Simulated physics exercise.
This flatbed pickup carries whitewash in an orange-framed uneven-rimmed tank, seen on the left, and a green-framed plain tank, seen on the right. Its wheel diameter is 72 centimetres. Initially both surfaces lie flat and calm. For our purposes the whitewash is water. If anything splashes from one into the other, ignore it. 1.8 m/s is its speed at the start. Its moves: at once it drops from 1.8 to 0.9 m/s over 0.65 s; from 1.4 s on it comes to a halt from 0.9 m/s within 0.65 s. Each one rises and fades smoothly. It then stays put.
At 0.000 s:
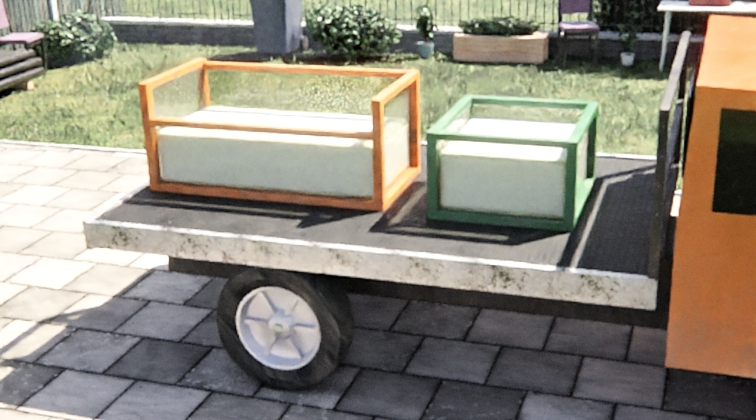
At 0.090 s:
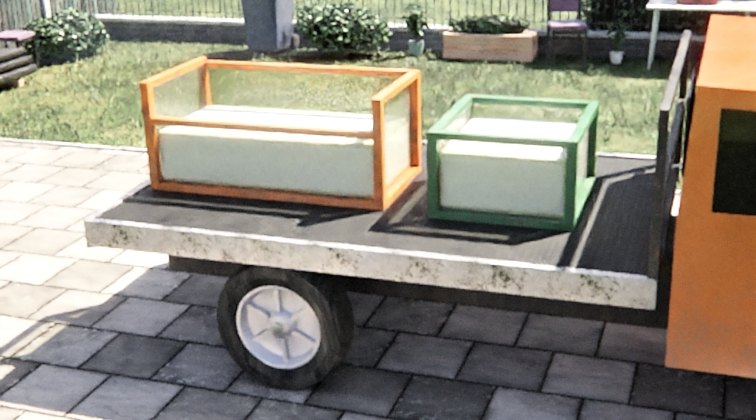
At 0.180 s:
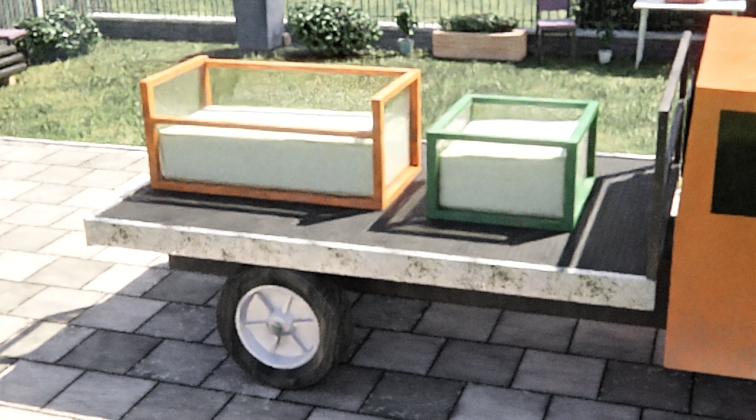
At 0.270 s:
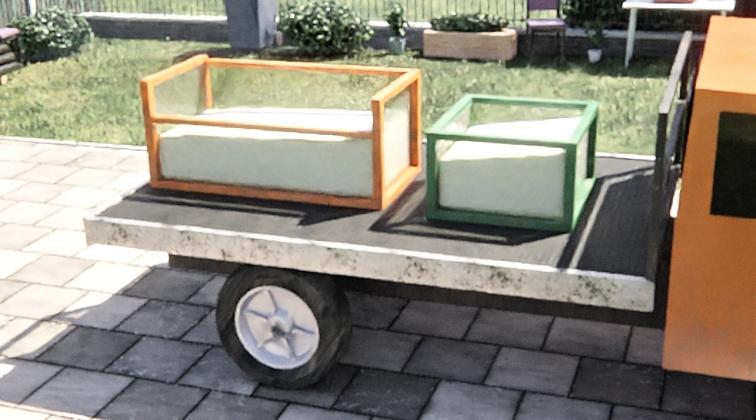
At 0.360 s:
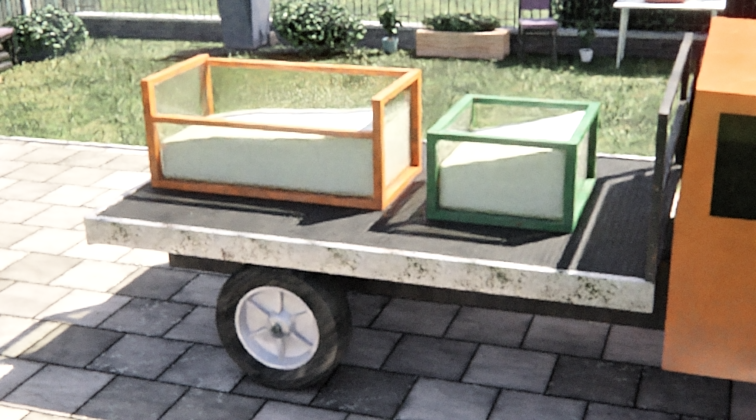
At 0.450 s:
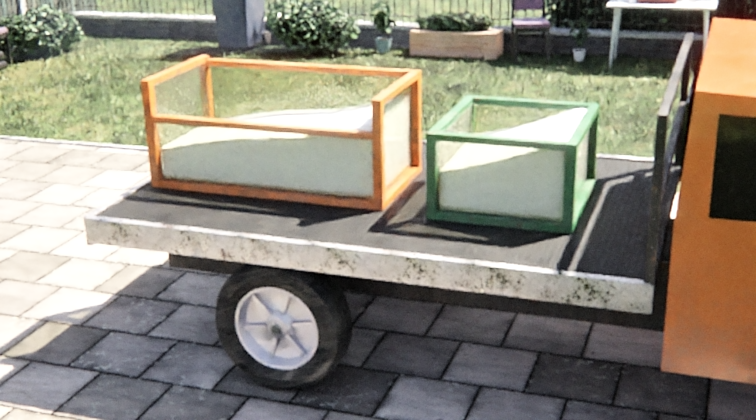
On a sunlit paved drive beside a lawn with shrubs and a fence, a flatbed pickup is seen from the side and slightly above. Its bed carries pale whitewash in an orange-framed tank on the left and a smaller green-framed one on the right, behind an orange cab. The camera keeps pace as the truck rolls right, slowing, and the flat whitewash tilts, climbing rightward and sinking at left.
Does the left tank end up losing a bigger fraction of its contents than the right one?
The heavier proportional loss is on the left.
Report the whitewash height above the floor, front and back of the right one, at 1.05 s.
It reads roughly 24 cm up front and 42 cm at the back.
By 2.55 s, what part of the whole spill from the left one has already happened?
Close to 40 in a hundred.
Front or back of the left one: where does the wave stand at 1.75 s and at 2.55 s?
Towards the aft end first, then towards the fore end.
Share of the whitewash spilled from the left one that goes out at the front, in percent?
It comes to about 30 per cent of the spill.
By 1.05 s the left one has lost 1 per cent, over the near side (front 35 cm, back 23 cm); the right one has lost nothing (front 24 cm, back 43 cm).
By 1.75 s the left one has lost 2 per cent, over the near side (front 24 cm, back 30 cm); the right one has lost nothing (front 38 cm, back 22 cm).
By 2.55 s the left one has lost 4 per cent, over the near side (front 36 cm, back 16 cm); the right one has lost 1 per cent, over the front (front 30 cm, back 29 cm).
By 5.03 s the left one has lost 11 per cent, mostly over the near side, some over the front; the right one has lost 1 per cent, over the front.
